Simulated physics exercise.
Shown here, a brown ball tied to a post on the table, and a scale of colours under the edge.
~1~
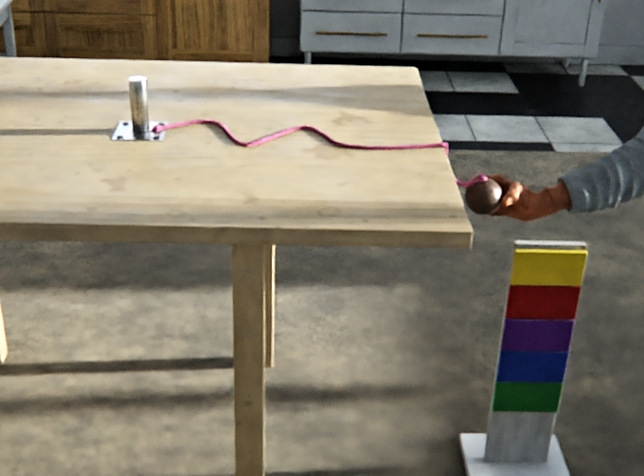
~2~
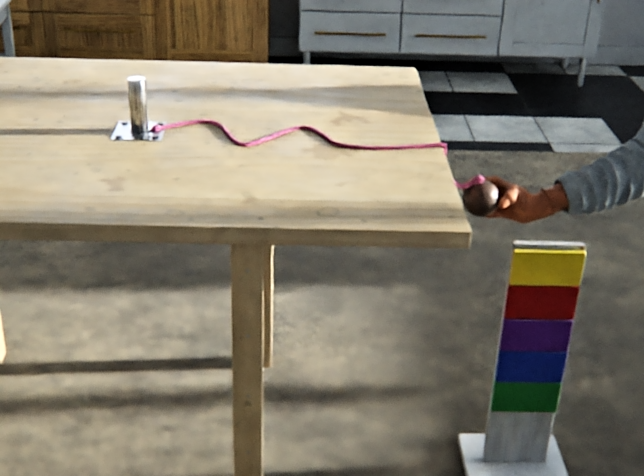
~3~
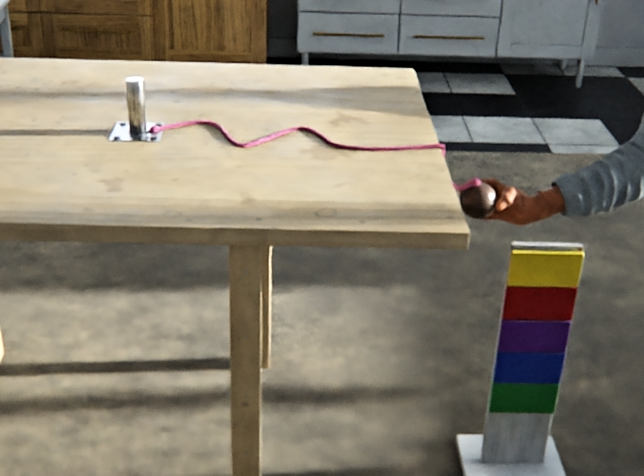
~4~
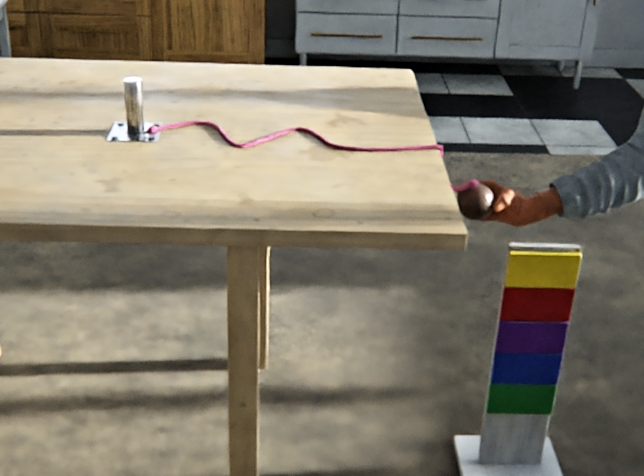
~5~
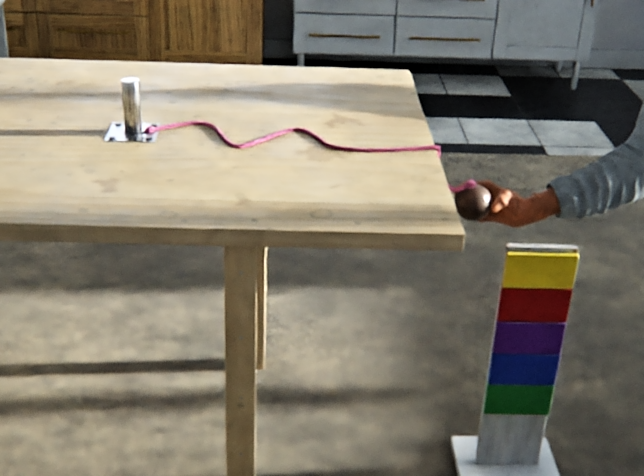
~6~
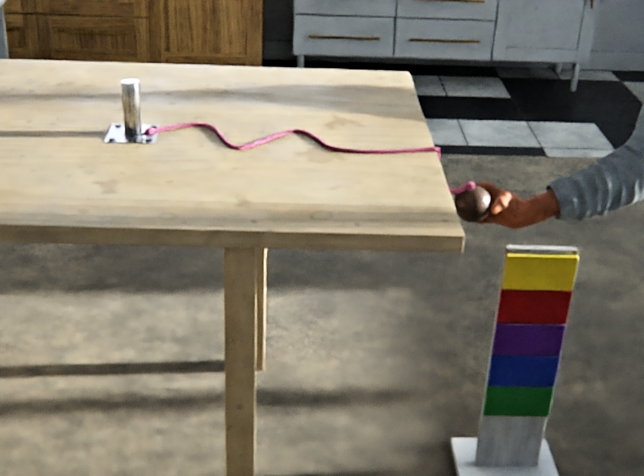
A hand holds a brown ball on a pink cord beside the table, barely moving.
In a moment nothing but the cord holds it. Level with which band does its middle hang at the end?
Its centre hangs level with the red band.
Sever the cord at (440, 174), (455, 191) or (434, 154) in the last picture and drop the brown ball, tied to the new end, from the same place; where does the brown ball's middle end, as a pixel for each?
About (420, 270), (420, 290) and (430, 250).
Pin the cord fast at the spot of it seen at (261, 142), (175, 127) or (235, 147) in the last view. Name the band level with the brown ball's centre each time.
Try by try: Yellow; red; yellow.
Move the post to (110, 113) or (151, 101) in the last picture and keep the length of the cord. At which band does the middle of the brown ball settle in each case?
In that order: Yellow; red.
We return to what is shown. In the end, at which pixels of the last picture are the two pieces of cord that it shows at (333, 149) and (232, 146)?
About (419, 147), and the other about (275, 140).
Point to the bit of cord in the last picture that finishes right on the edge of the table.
The one at (354, 151).
Early on, ball near (445, 301); level with red.
Midway, ball near (393, 300); level with red.
Near the end, ball near (425, 306); level with red.
Finally, ball near (425, 307); level with red. Its middle rests at the red band.
